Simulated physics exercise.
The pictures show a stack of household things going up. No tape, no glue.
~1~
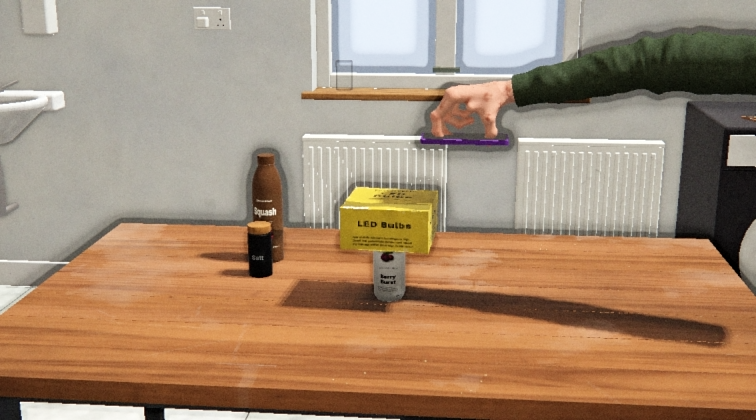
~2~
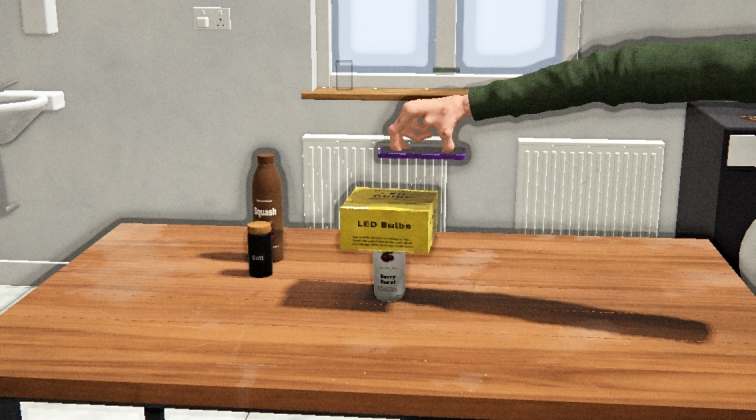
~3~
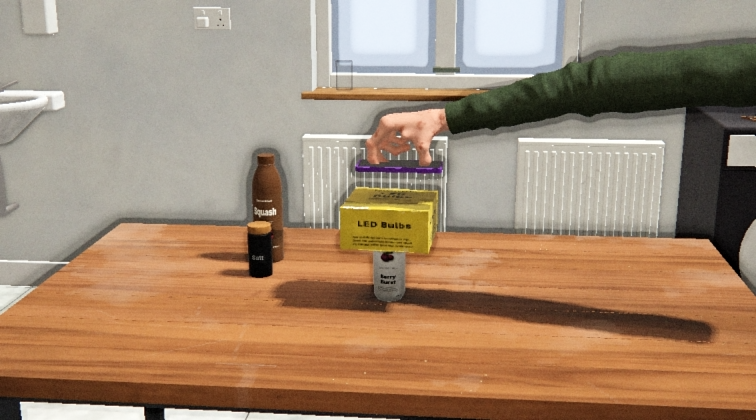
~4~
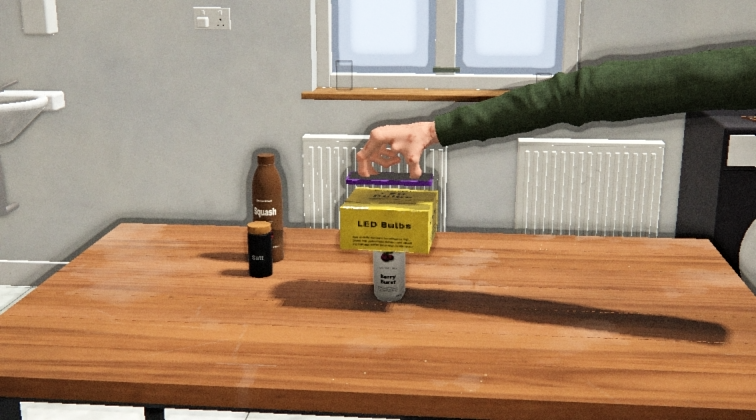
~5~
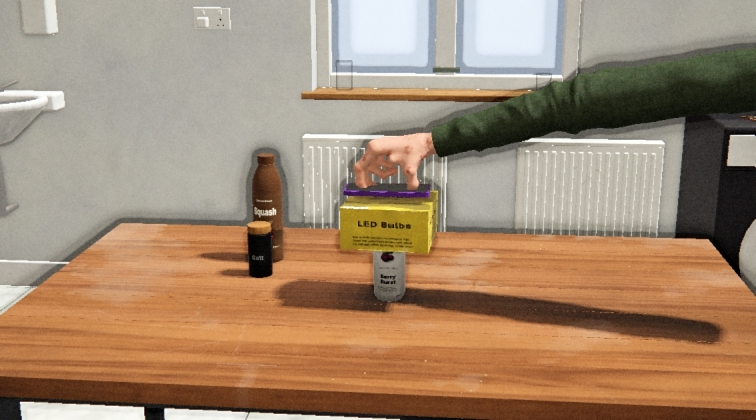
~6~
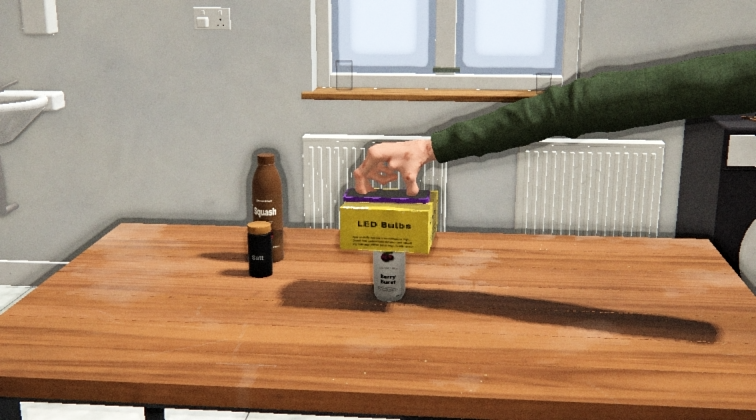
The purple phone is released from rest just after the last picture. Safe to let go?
Outcome: The pile stays up.
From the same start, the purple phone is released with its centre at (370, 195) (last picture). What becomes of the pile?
Then it keeps its balance.
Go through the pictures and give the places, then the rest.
Still above its spot; purple phone (465, 139); brown bottle (268, 208), in the first picture.
Still above its spot; purple phone (422, 153); yellow box (390, 219), in the second picture.
Still above its spot; purple phone (400, 166); brown bottle (268, 208), in the third picture.
Still above its spot; purple phone (390, 179); yellow box (390, 219), in the fourth picture.
Still above its spot; purple phone (387, 190); brown bottle (268, 208), in the fifth picture.
Set down, still held; purple phone (387, 196); yellow box (390, 219), in the sixth picture.
Then, 0.50 s after the last picture, nothing has stirred.
Then, 1.20 s after the last picture, purple phone resting near (387, 196).
At rest, all 5 in place. Seen from the same camera at the end, purple phone near (387, 196). The pile holds.
